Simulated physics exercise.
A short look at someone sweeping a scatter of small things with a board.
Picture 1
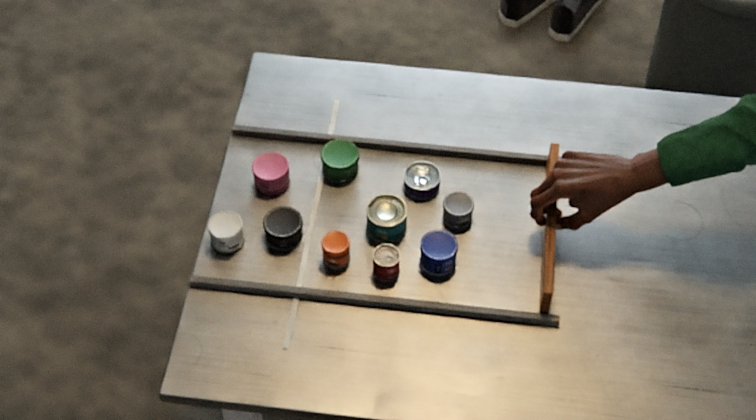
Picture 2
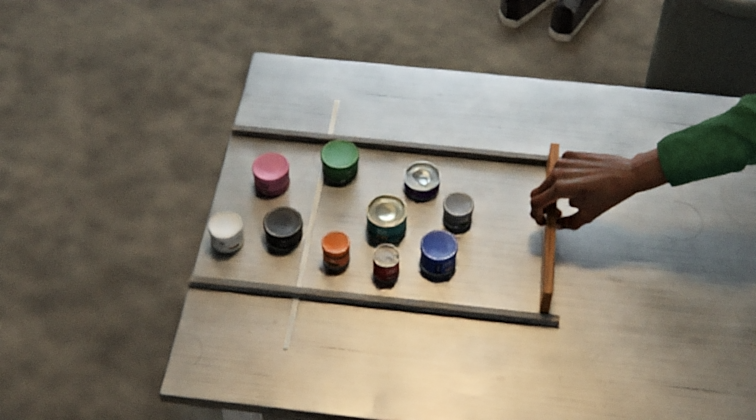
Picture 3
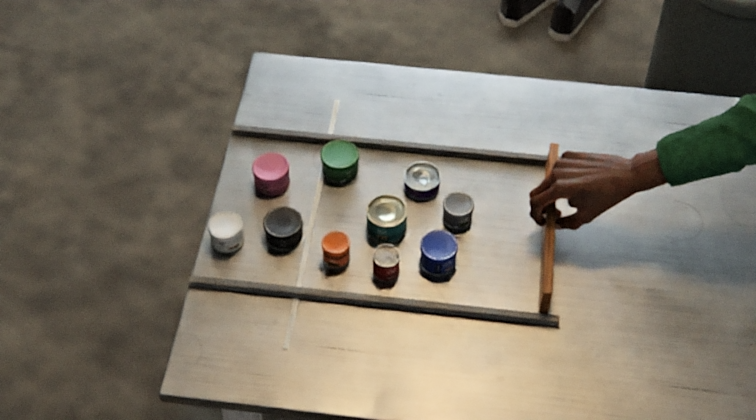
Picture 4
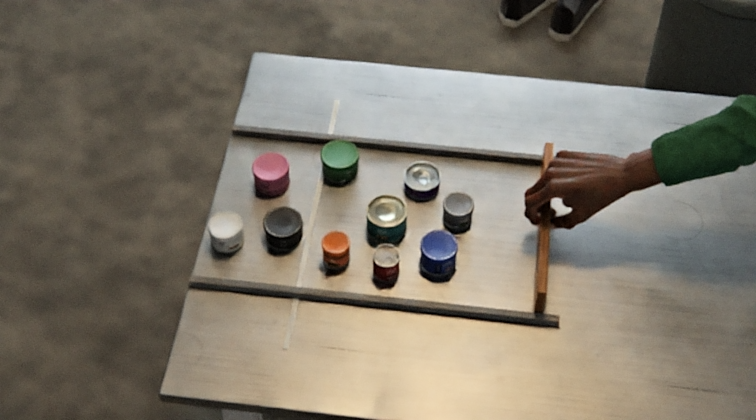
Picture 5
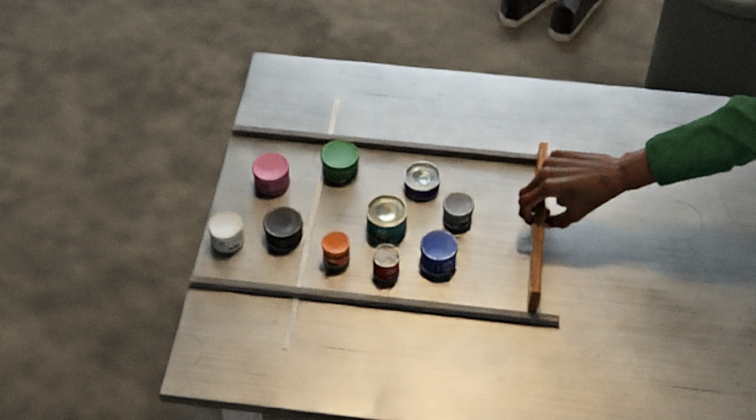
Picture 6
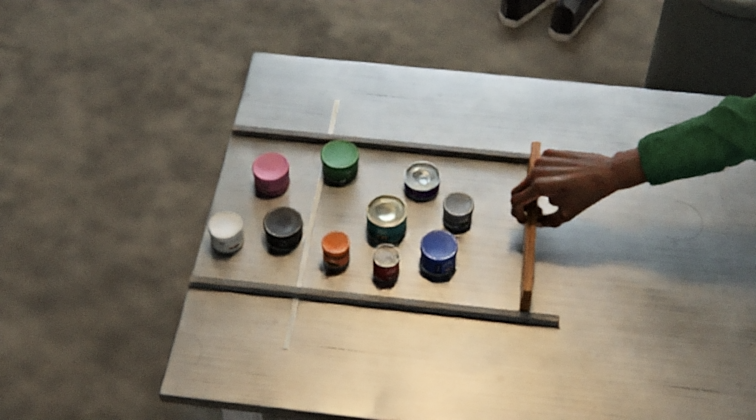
A hand slides a wooden board slightly left toward a scatter of small colourful pots.
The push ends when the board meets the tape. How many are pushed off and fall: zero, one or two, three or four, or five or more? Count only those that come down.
Here the number that fall off is zero.
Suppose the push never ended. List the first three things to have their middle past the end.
In order: The white pot, then the black tin, then the green tin.
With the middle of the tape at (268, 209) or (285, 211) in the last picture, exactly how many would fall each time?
It would be 1 and 1.
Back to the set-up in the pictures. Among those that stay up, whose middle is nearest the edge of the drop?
The white pot.
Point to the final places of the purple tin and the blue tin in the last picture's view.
First (305, 164), then (288, 241).
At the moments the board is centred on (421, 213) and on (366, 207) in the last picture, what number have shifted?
First 5, then 7.
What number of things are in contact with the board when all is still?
In contact: 4.
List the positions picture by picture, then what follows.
White pot (227, 233); pink tub (271, 174); black tin (284, 228); board (549, 226); tape (314, 214), in the first frame.
Pink tub (271, 174); turquoise pot (387, 219), in the second frame.
Black tin (284, 229); red pot (386, 264), in the third frame.
White pot (227, 233); green tin (340, 162), in the fourth frame.
Pink tub (271, 174); board (538, 225), in the fifth frame.
White pot (227, 233); pink tub (271, 174); black tin (284, 229); board (530, 224); tape (314, 214), in the sixth frame.
Soon after, none off yet; white pot at rest near (227, 233); pink tub at rest near (271, 174); black tin at rest near (284, 229).
At rest, the number that fall off is zero.
